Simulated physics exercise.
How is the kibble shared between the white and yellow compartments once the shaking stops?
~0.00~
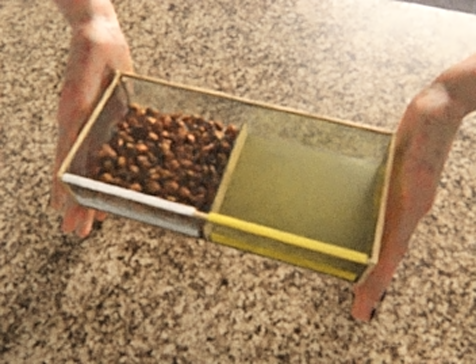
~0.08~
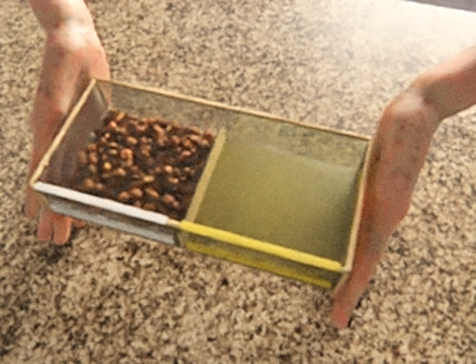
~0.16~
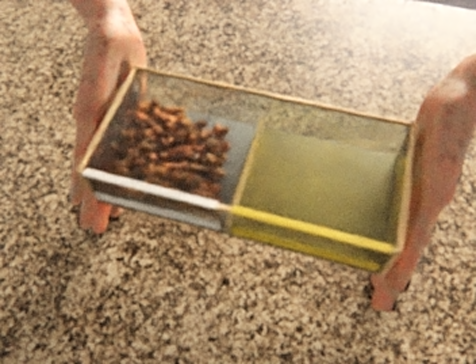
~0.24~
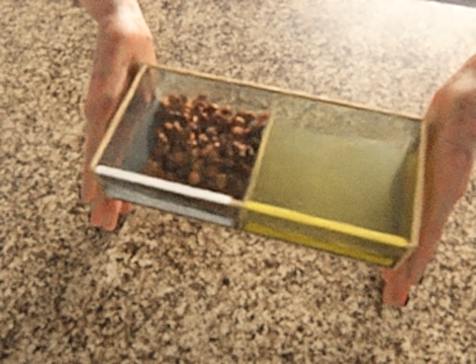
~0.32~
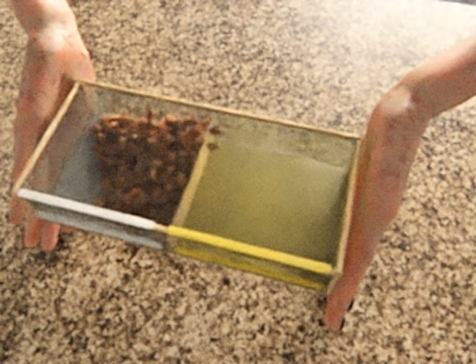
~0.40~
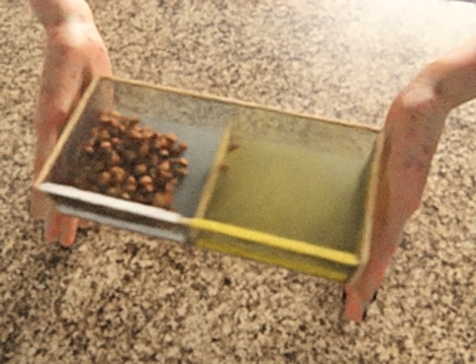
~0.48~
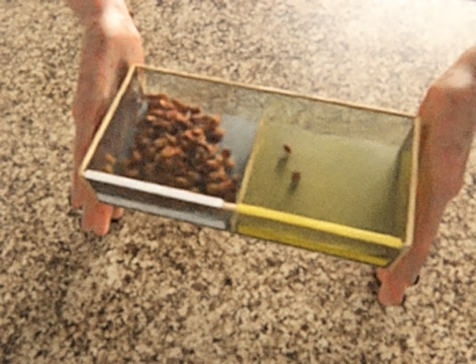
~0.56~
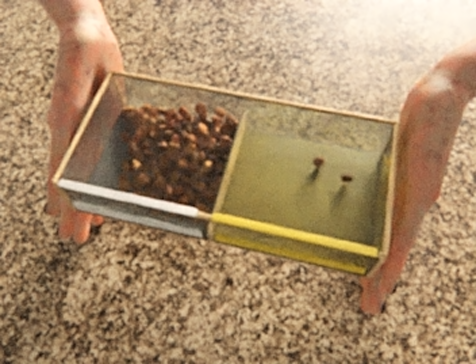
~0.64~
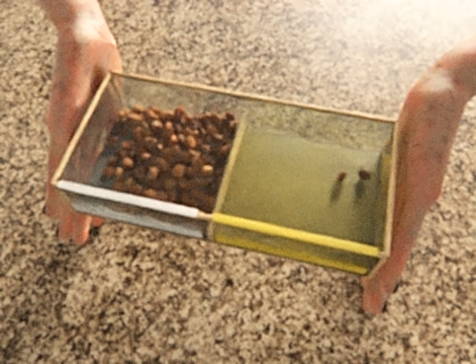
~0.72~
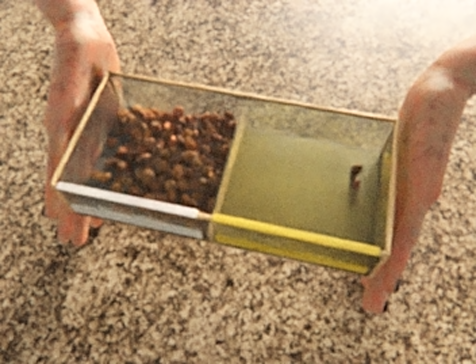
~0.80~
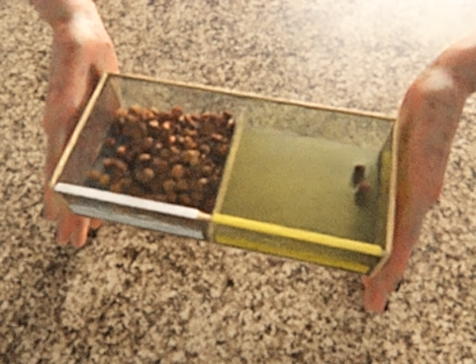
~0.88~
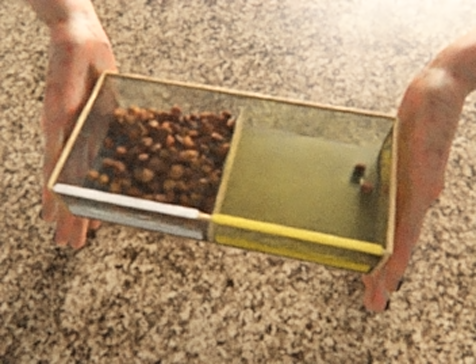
Nearly all of it is still in the white compartment on the left. The yellow compartment on the right holds only a couple of pieces, a tiny share of the whole.
